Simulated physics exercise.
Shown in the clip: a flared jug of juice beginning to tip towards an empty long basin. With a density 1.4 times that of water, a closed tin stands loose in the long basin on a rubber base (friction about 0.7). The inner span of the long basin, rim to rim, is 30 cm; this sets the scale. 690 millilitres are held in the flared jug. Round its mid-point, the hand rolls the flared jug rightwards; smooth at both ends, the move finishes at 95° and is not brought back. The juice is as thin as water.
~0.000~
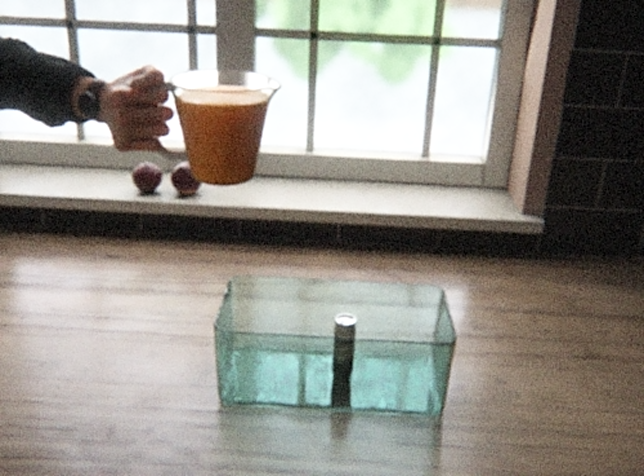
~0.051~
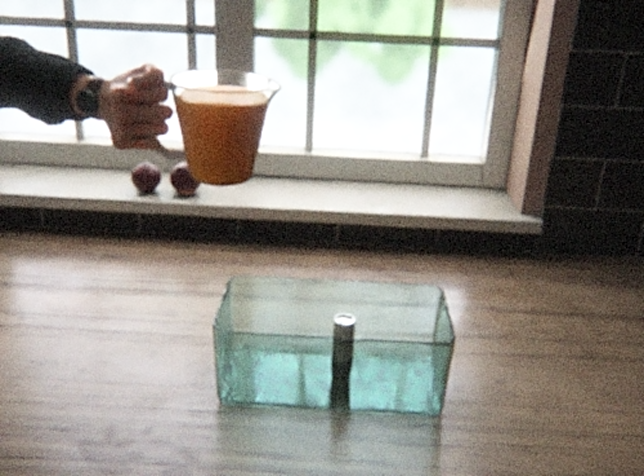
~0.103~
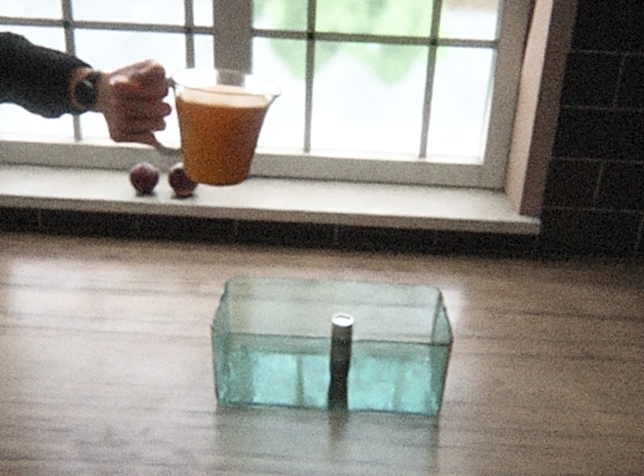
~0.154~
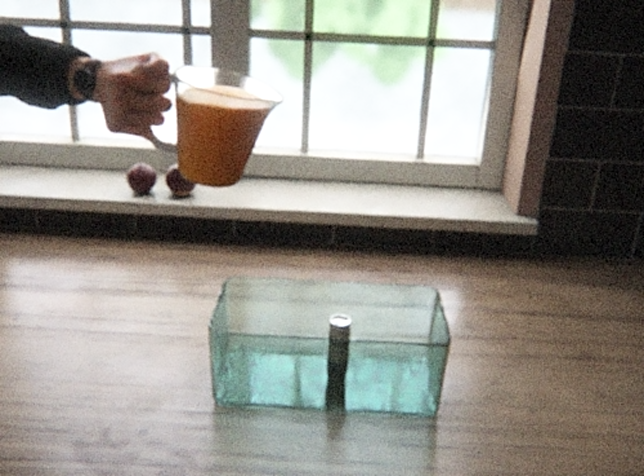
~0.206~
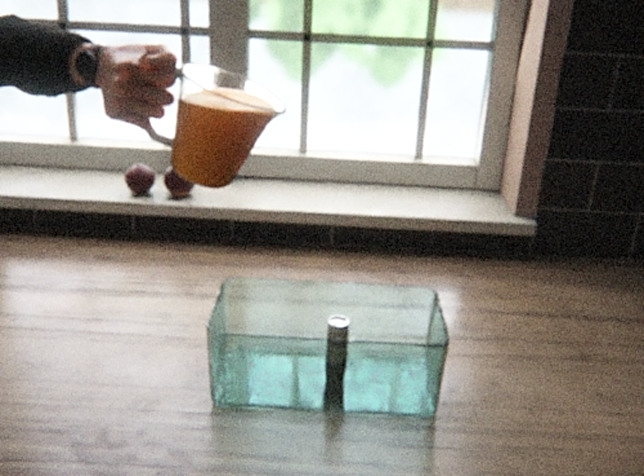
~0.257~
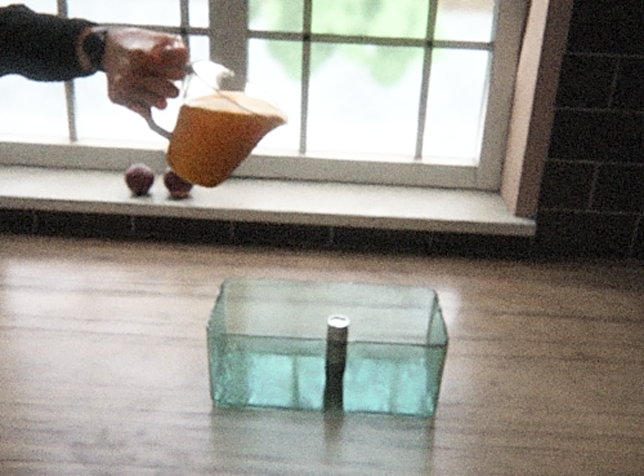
A hand holds up a jug of orange juice and gradually tilts it to the right.
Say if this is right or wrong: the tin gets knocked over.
Wrong, it stays standing.
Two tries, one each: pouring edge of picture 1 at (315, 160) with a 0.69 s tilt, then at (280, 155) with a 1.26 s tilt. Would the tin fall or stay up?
First it stays on its base; then it tips over.
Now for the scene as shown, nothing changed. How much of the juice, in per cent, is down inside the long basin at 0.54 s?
Roughly 6 percent of it.
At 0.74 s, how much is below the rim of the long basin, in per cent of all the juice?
I'd put it at roughly 56 per cent.
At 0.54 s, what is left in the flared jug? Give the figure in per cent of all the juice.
Around 54 in a hundred.
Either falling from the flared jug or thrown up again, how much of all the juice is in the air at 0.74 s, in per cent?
Estimate: About 30 in a hundred.
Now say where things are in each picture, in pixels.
Tilt 0°; pouring edge (282, 85); surface from (177, 92) to (270, 97); the long basin's rim runs from (222, 302) to (450, 314); the tin's top is at (345, 322), in the first frame.
Tilt 1°; pouring edge (282, 86); surface from (177, 92) to (270, 98), in the second frame.
Tilt 5°; pouring edge (283, 91); surface from (178, 90) to (269, 101), in the third frame.
Tilt 11°; pouring edge (284, 99); surface from (179, 91) to (271, 103), in the fourth frame.
Tilt 19°; pouring edge (287, 110); surface from (183, 95) to (279, 107), in the fifth frame.
Tilt 29°; pouring edge (289, 122); surface from (184, 103) to (288, 115); 1 per cent is over the edge, in the sixth frame.
After 0.54 s the tilt is 84° and 55 per cent is still to pour; the tin stands where it began.
After 0.74 s the tilt is 95° and 15 per cent is still to pour; the tin stands where it began.
After 0.96 s the tilt is 95° and 2 per cent is still to pour; the tin stands where it began.
After 1.19 s the tilt is 95° and 0 per cent is still to pour; the tin stands where it began.
In the end the tin stands where it began.
